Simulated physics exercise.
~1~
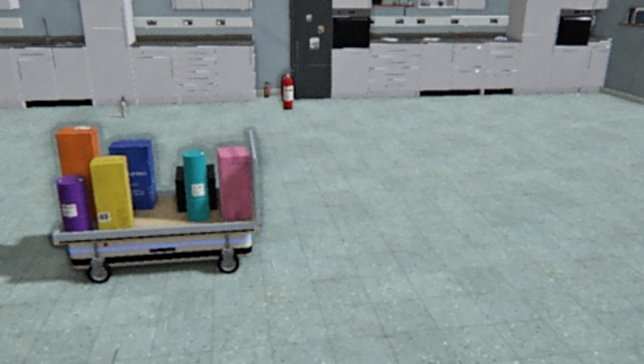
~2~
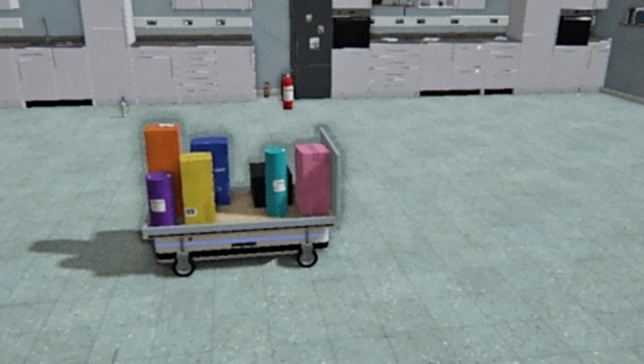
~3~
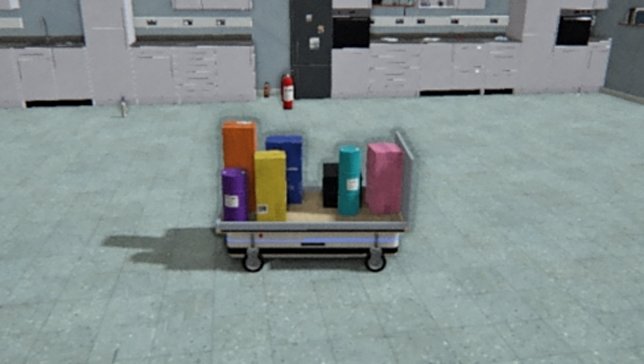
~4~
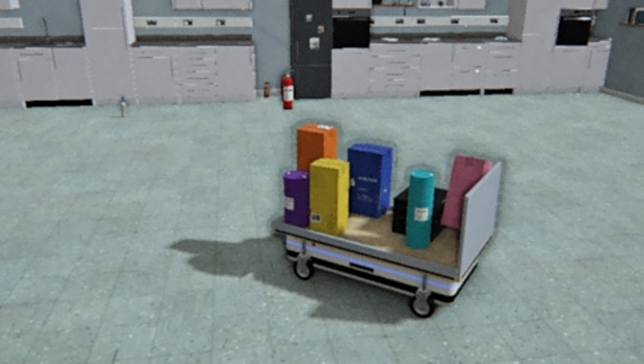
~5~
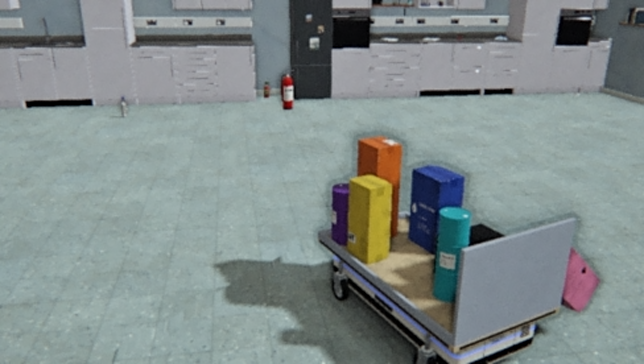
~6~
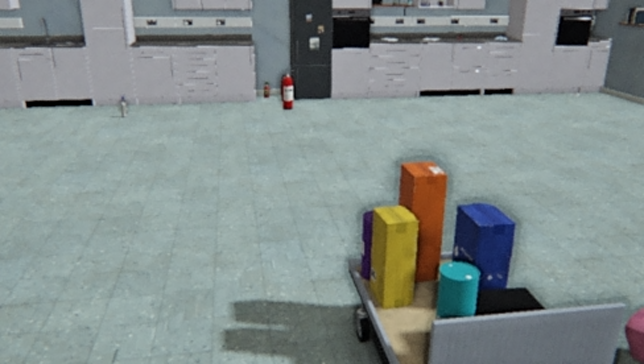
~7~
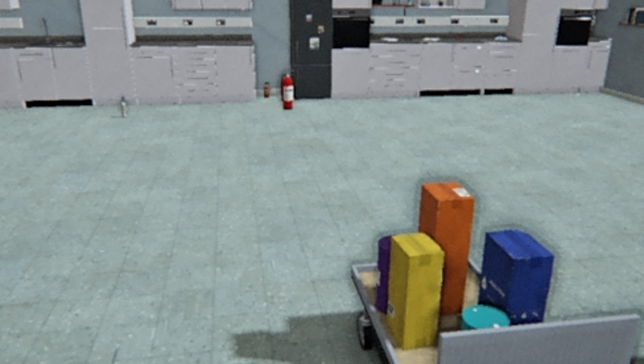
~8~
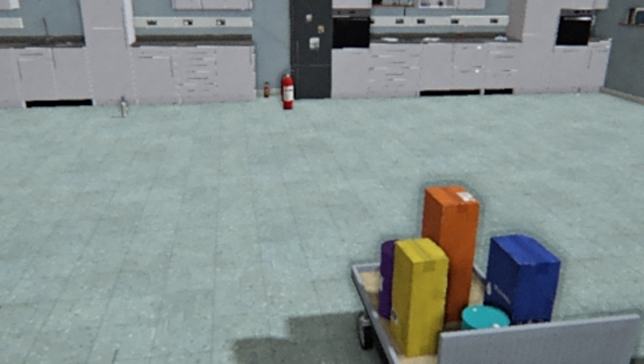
To begin with, a low wheeled cart carrying colourful boxes and canisters, along with a black crate, rolls to the right across a pale tiled floor, with kitchen cabinets and a red fire extinguisher behind. It then swings round toward the viewer, and the pink box beside the tall end board starts to lean. As the turn continues, the pink box tips over the side and drops off the cart. The cart comes further forward into the lower right corner and slows to a halt, with the orange, yellow and blue boxes still upright and the purple and turquoise canisters still aboard.
